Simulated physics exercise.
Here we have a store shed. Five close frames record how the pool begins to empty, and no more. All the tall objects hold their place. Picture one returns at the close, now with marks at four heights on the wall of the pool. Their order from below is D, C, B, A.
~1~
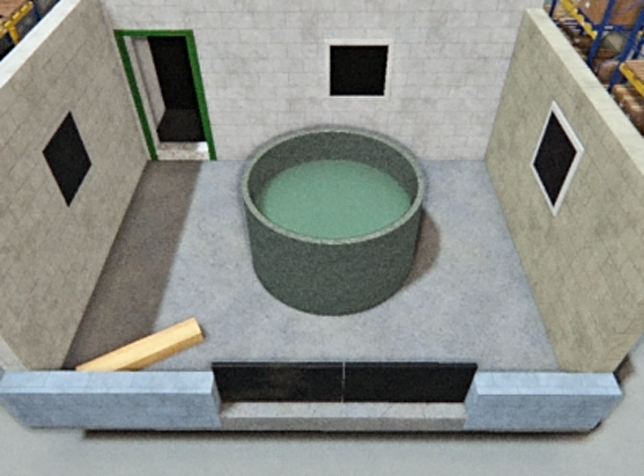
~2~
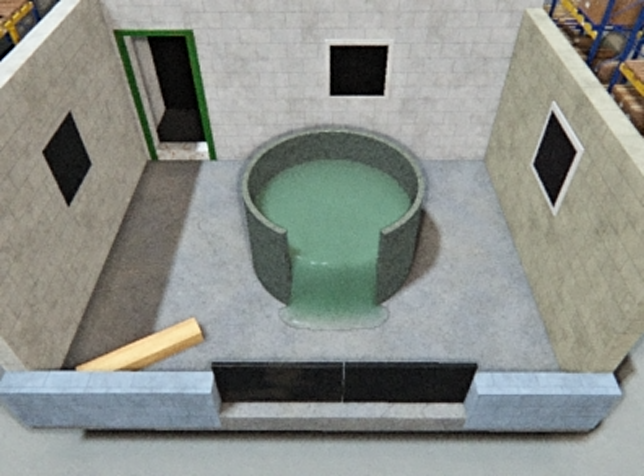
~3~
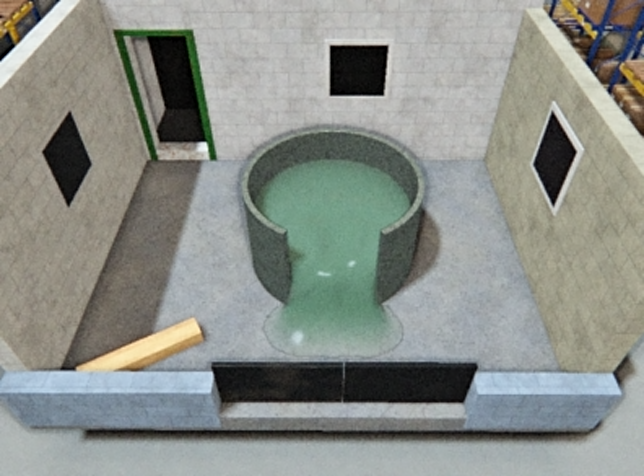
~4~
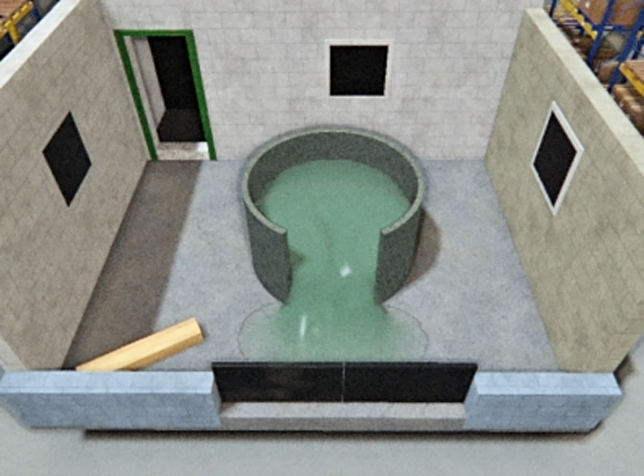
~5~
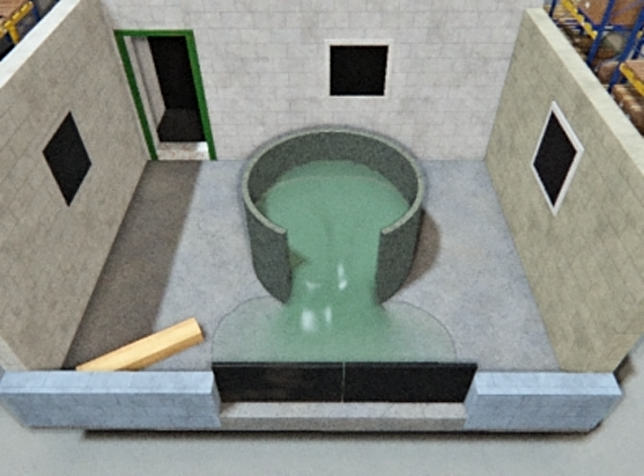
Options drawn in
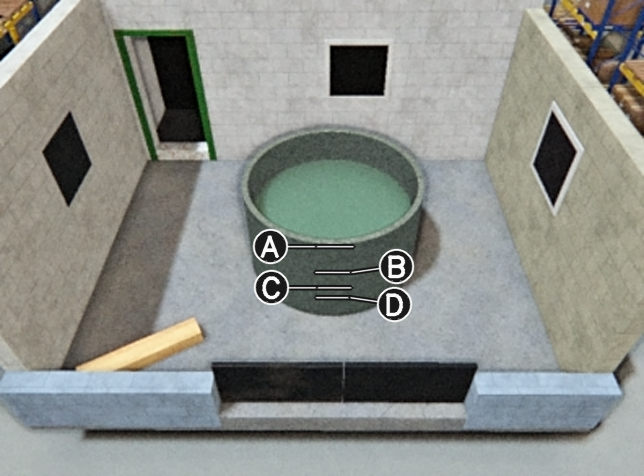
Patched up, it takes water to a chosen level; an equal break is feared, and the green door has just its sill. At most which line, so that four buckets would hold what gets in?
Mark B.
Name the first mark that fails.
That would be A.
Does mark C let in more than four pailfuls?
No, that is safe.
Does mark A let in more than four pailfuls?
Yes, that goes wrong.
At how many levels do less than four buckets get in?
Three of the four.
On the marked copy, A at (334, 246); B at (333, 272); C at (333, 287); D at (333, 297); from the bottom up D, C, B, A.
For mark A, about 15 bucketfuls get in.
For mark B, a splash gets over, under a bucket.
For mark C, nothing gets over.
For mark D, nothing gets over.
